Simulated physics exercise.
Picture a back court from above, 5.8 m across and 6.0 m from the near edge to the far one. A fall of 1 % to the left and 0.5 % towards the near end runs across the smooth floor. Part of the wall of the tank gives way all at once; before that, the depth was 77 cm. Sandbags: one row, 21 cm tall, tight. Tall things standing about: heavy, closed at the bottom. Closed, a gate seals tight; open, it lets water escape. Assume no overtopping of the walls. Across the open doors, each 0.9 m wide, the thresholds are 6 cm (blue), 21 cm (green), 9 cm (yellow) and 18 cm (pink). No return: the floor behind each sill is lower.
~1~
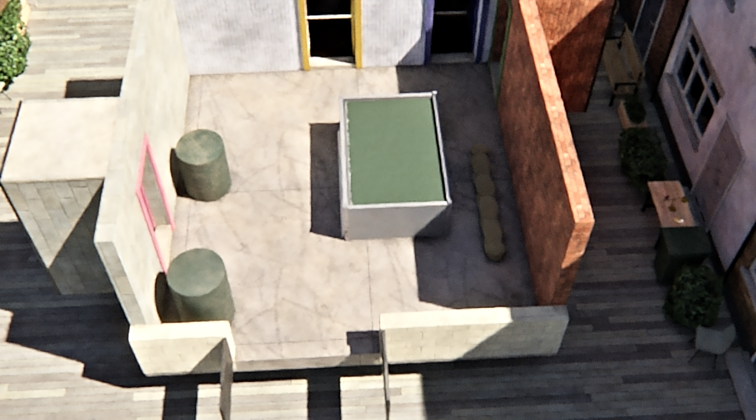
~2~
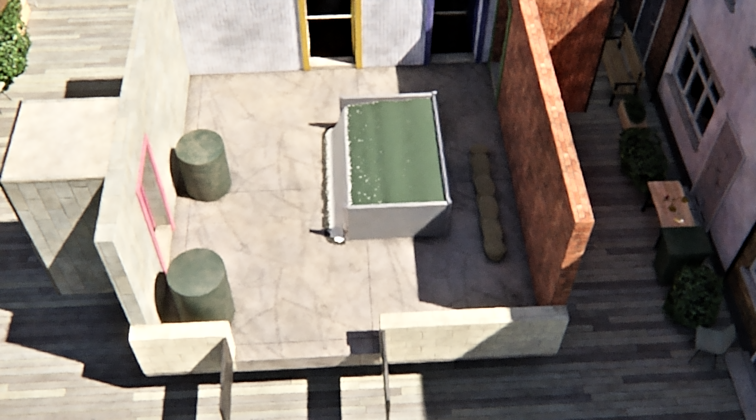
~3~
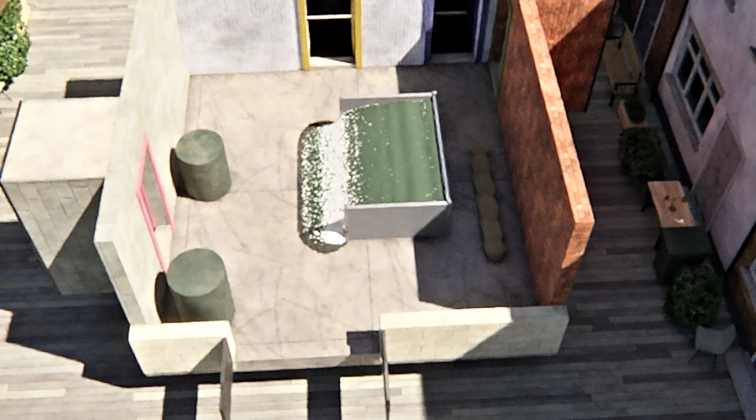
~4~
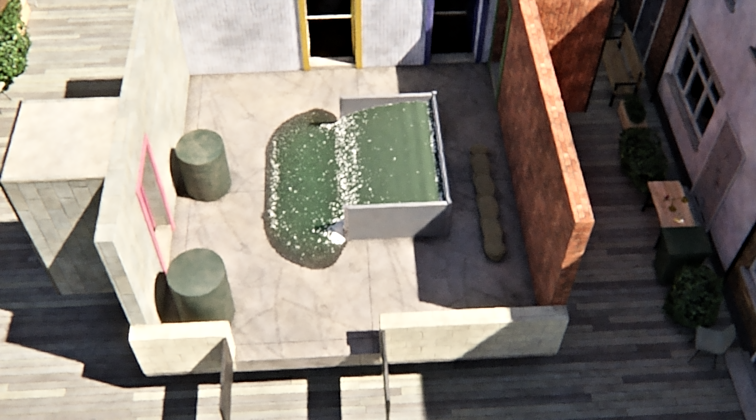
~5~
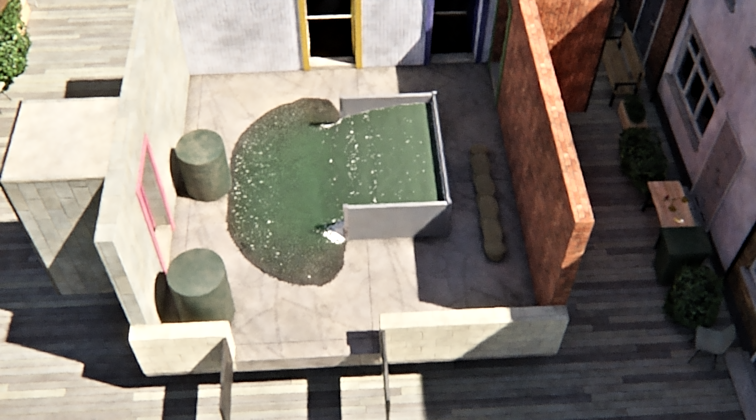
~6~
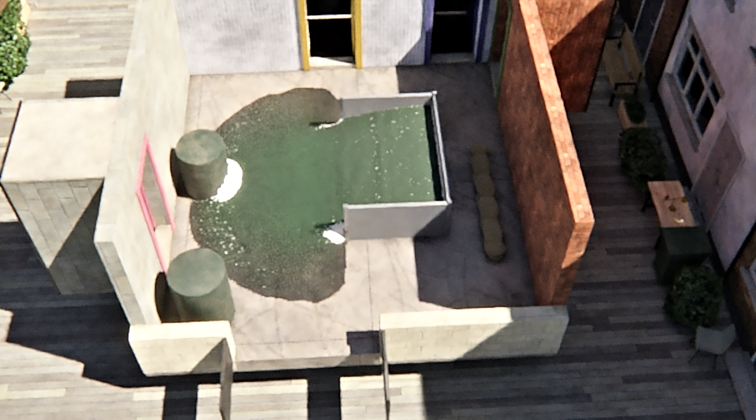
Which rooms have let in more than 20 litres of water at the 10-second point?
In the end the blue door lets in more than the limit. The green door lets in less than the limit. The yellow door lets in less than the limit. The pink door lets in more than the limit.
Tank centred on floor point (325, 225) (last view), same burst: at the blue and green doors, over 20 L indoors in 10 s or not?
Then: Blue under, green not over.
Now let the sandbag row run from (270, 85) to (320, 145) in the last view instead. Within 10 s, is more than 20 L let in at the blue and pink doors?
Then the blue door is short of it and the pink door is over the mark.
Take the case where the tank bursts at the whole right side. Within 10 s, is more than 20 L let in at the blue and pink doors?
Lab note: Vs limit, blue door limit exceeded; pink door inside limit.
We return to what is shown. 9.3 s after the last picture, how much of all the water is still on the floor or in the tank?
About 72 percent of the water remains.
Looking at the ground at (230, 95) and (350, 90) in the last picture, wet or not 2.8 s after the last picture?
Soaked, soaked.
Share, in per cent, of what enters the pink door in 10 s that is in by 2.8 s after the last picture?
Around 95 percent.
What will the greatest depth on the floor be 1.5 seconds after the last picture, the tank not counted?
It gets to some 56 cm.
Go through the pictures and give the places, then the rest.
In the first frame, still water, 77 cm deep, in the tank at (392, 151).
In the second frame, the front is at (338, 128), 1.3 m from the gap at (346, 171); 0.6 m2 of floor is under water; 77 cm left at the back of the tank.
In the third frame, water pours out at (346, 173) and has run 1.5 m, to (321, 124); typically 14 cm deep outside, 74 cm at the tank's back.
In the fourth frame, water pours out at (346, 174) and has run 1.8 m, to (298, 118); typically 12 cm deep outside, 65 cm at the tank's back.
In the fifth frame, water pours out at (346, 175) and has run 2.2 m, to (279, 110); typically 10 cm deep outside, 65 cm at the tank's back.
In the sixth frame, the front is at (198, 234), 2.7 m from the gap at (346, 175); 8.7 m2 of floor is under water; 60 cm left at the back of the tank.
Then, 0.7 s after the last picture water covers 45 % of the floor and is deepest (48 cm) near (240, 183); blue door not reached, green door not reached, yellow door not reached, pink door 37 cm at the sill, 28 L in.
Then, 1.5 s after the last picture water covers 45 % of the floor and is deepest (56 cm) near (190, 78); blue door not reached, green door not reached, yellow door 1 cm at the sill, 0 L in, pink door 37 cm at the sill, 134 L in.
Then, 2.8 s after the last picture water covers 65 % of the floor and is deepest (35 cm) near (160, 351); blue door not reached, green door not reached, yellow door 8 cm at the sill, 0 L in, pink door 24 cm at the sill, 224 L in.
Then, 5.3 s after the last picture water covers 95 % of the floor and is deepest (15 cm) near (509, 245); blue door 11 cm at the sill, 9 L in, green door 14 cm at the sill, 1 L in, yellow door 6 cm at the sill, 0 L in, pink door 13 cm at the sill, 239 L in.
Then, 9.3 s after the last picture water covers 95 % of the floor and is deepest (12 cm) near (501, 147); blue door 7 cm at the sill, 46 L in, green door 7 cm at the sill, 1 L in, yellow door 6 cm at the sill, 0 L in, pink door 7 cm at the sill, 239 L in.
